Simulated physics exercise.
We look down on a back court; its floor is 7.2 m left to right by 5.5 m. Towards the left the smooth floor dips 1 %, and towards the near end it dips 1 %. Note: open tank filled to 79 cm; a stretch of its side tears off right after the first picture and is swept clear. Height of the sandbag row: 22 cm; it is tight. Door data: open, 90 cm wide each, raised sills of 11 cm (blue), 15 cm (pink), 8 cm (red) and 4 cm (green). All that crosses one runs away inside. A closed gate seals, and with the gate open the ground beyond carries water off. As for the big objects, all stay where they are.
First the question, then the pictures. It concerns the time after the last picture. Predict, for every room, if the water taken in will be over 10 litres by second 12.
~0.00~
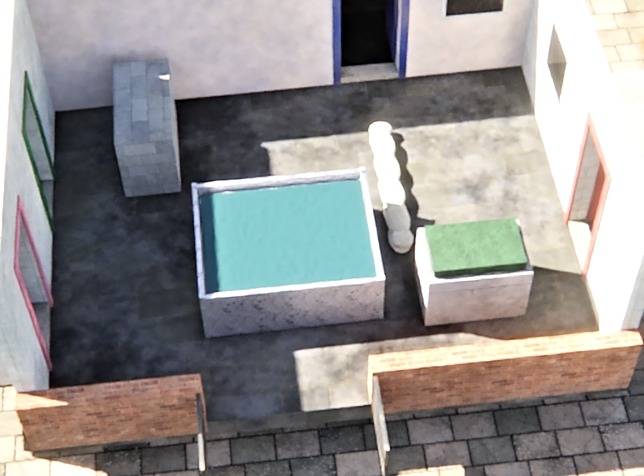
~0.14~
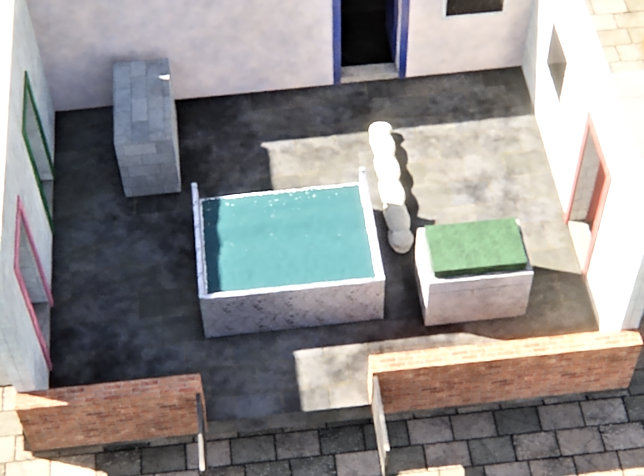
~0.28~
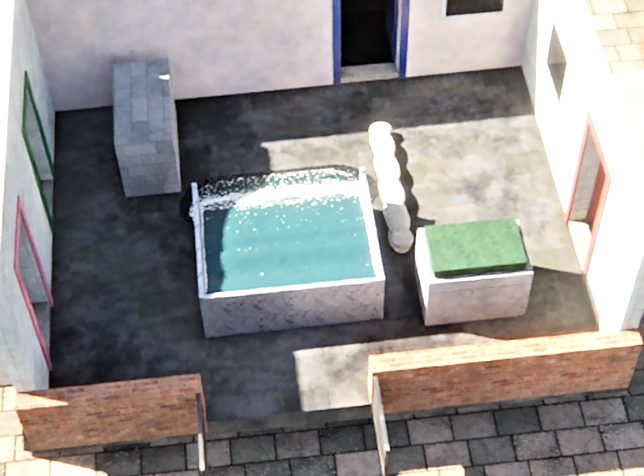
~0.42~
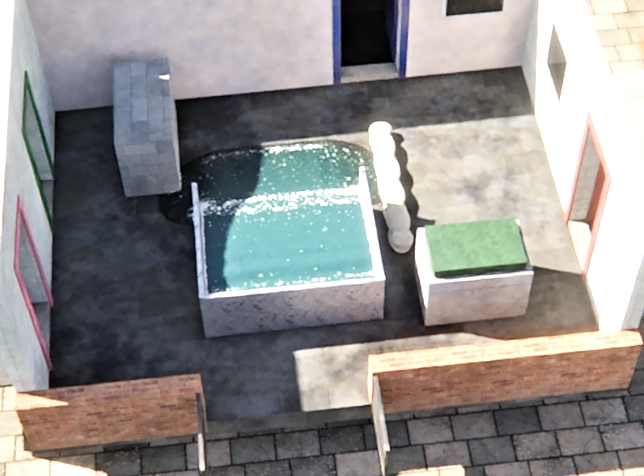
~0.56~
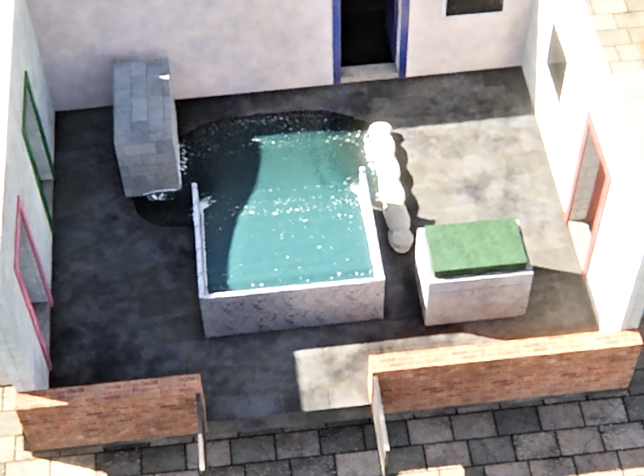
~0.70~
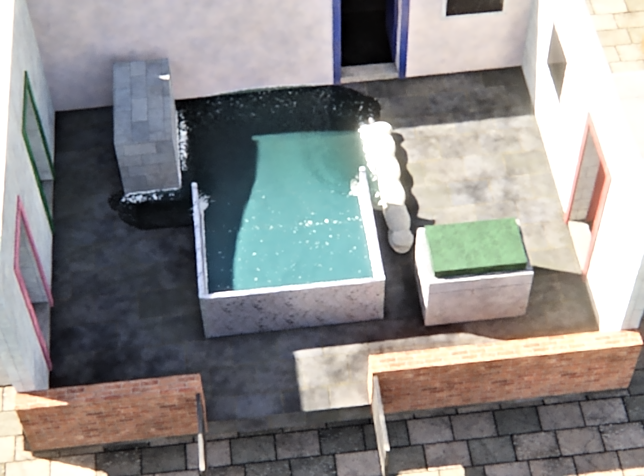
Prediction: For the blue door, over 10 litres; for the pink door, not over 10 litres; for the red door, not over 10 litres; for the green door, over 10 litres.
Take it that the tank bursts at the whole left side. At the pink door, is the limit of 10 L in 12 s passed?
Then: Pink above.
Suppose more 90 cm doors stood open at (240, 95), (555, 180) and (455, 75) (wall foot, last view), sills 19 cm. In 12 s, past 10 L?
Taking them in order, the first gets enough, the second too little and the third too little.
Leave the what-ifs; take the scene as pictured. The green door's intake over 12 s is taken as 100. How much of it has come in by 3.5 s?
About 30 per cent.
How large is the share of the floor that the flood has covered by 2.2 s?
Some 40 per cent of it.
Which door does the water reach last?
Red.
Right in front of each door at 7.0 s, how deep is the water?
Depths in cm: Blue 5, pink 9, red 4, green 2.
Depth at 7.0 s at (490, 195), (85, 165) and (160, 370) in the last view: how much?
Depths in turn: Roughly 5, 2 and 6 centimetres.
After 1.4 s water covers 30 % of the floor and is deepest (50 cm) near (186, 109); blue door 28 cm at the sill, 31 L in, pink door not reached, red door not reached, green door 5 cm at the sill, 0 L in.
After 2.2 s water covers 40 % of the floor and is deepest (44 cm) near (186, 117); blue door 26 cm at the sill, 110 L in, pink door not reached, red door not reached, green door 7 cm at the sill, 8 L in.
After 3.5 s water covers 55 % of the floor and is deepest (26 cm) near (515, 93); blue door 17 cm at the sill, 167 L in, pink door 3 cm at the sill, 0 L in, red door 2 cm at the sill, 0 L in, green door 5 cm at the sill, 16 L in.
After 7.0 s water covers 95 % of the floor and is deepest (16 cm) near (406, 335); blue door 5 cm at the sill, 183 L in, pink door 9 cm at the sill, 0 L in, red door 4 cm at the sill, 0 L in, green door 2 cm at the sill, 18 L in.
After 12.0 s water covers 95 % of the floor and is deepest (11 cm) near (565, 365); blue door 5 cm at the sill, 183 L in, pink door 8 cm at the sill, 0 L in, red door 7 cm at the sill, 1 L in, green door 6 cm at the sill, 50 L in.
